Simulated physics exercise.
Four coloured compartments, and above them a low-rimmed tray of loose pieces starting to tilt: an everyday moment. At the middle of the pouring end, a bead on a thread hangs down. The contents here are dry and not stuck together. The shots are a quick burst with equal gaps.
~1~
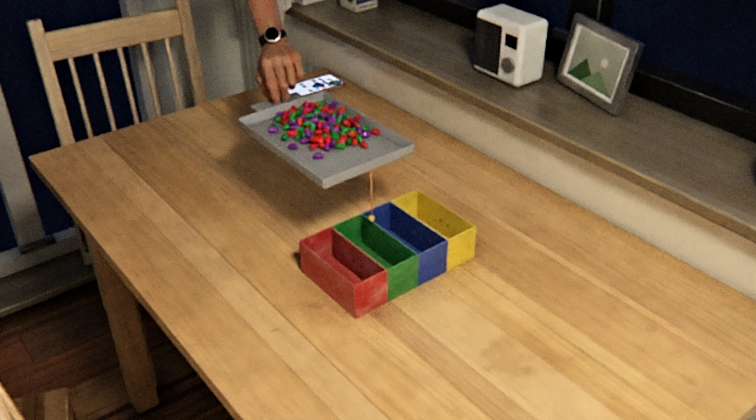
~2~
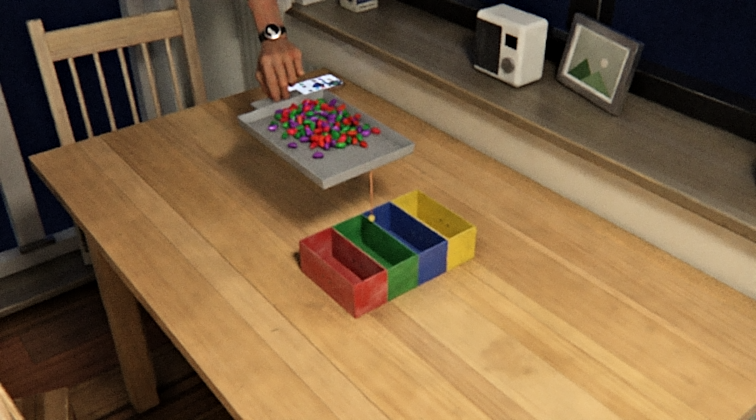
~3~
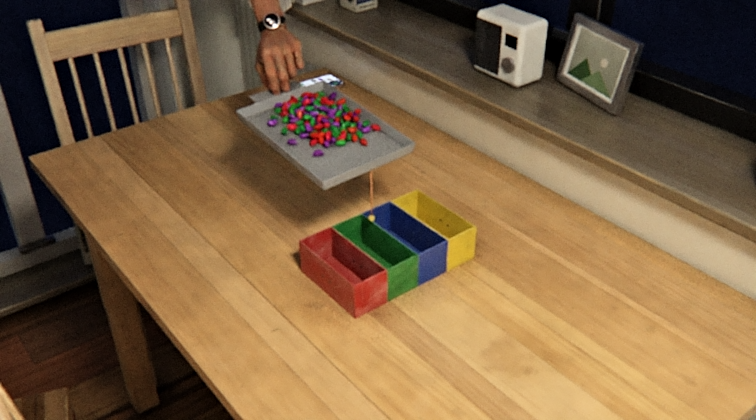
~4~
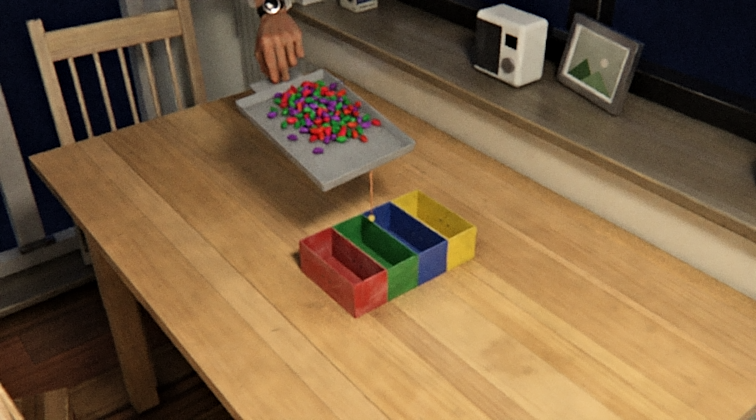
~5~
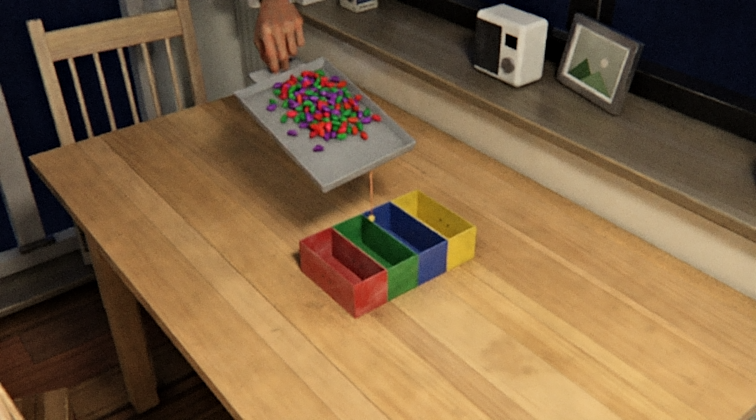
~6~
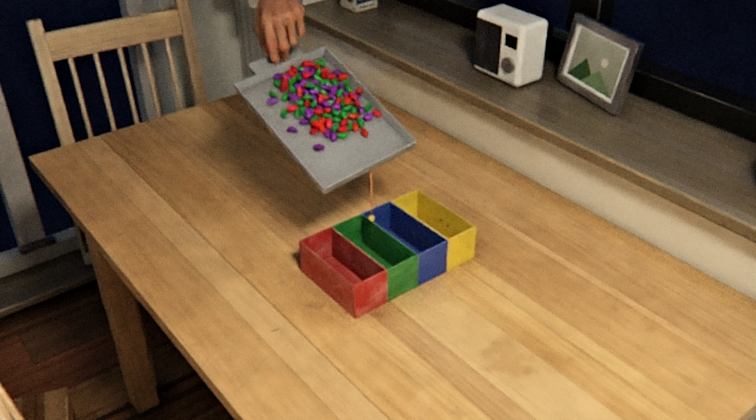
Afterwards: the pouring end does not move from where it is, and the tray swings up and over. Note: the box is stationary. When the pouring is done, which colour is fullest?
Fullest: The red cell.
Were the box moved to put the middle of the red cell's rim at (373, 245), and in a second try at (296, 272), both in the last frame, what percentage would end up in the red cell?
Trial 1 around 30 percent, trial 2 around 0 percent.
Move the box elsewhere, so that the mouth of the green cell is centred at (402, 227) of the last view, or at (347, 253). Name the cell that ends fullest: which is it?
The red one, then that green cell.
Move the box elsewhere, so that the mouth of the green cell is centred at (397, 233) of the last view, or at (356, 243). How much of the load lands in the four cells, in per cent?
You'd get about 50 per cent first and about 100 per cent second.
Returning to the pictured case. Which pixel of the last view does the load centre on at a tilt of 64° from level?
About (342, 158).
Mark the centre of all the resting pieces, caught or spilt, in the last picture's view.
Centre at rest: Close to (356, 281).
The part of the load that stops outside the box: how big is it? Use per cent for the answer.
Near 10 in a hundred.
Shortly afterwards, tray tipped steeply; all but a few on the tray; a little falling or outside the box.
Next, tray tipped past a quarter turn; near two thirds on the tray; near a quarter in the red cell; a little in the green cell; a little falling or outside the box.
Some moments later, tray tipped past a quarter turn; near half in the red cell; near a third in the green cell; only a few in the blue cell; a little falling or outside the box.
In the end, tray tipped past a quarter turn; near half in the red cell; near a third in the green cell; only a few in the blue cell; none at all in the yellow cell; a little outside the box.
